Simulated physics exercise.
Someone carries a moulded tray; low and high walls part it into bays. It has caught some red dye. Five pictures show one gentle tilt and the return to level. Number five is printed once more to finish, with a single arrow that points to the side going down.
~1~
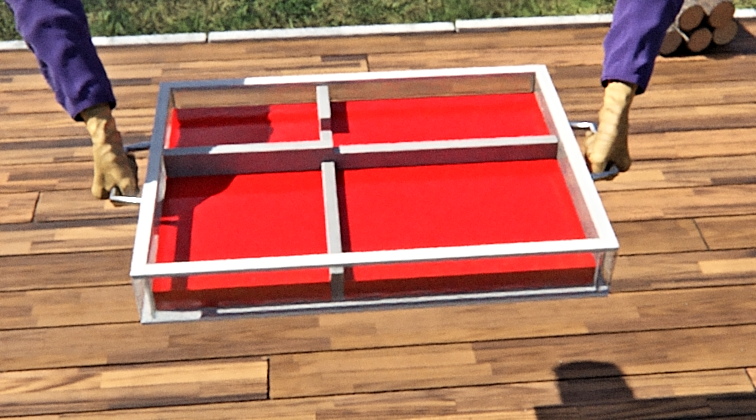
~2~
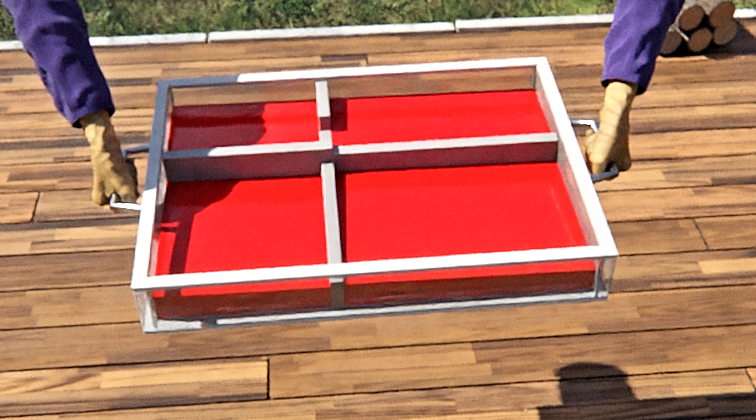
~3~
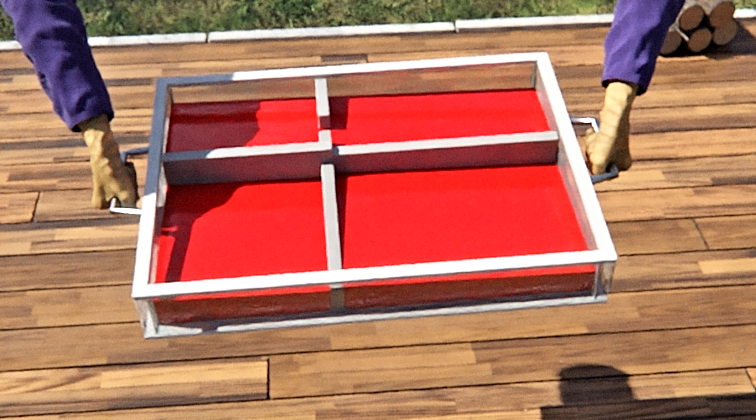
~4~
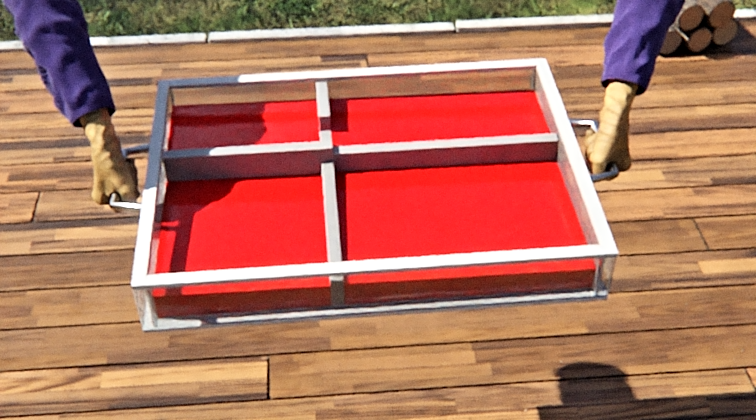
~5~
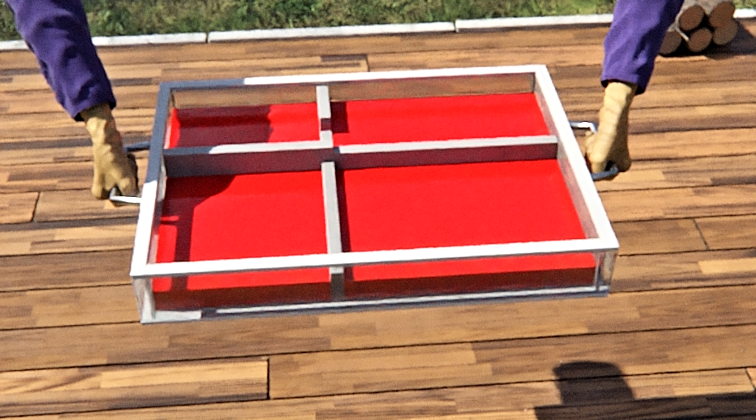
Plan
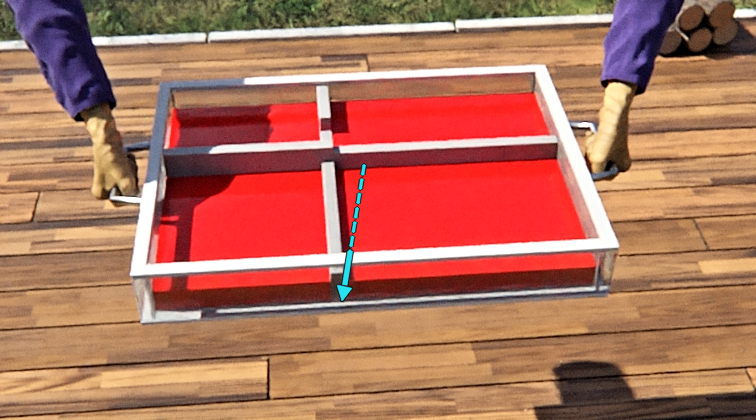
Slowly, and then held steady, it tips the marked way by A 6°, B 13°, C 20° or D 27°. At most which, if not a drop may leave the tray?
Take B.
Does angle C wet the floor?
Yes, that goes wrong.
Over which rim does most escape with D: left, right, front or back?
The front rim.
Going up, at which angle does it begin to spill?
Angle C.
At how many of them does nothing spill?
Two of the four.
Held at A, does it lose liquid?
No, not at all.
The arrow ends at (342, 295).
With A, nothing spills; the front right bay holds the most.
With B, nothing spills; the front right bay holds the most.
With C, about 17 % goes over the rim.
With D, about 48 % goes over the rim.
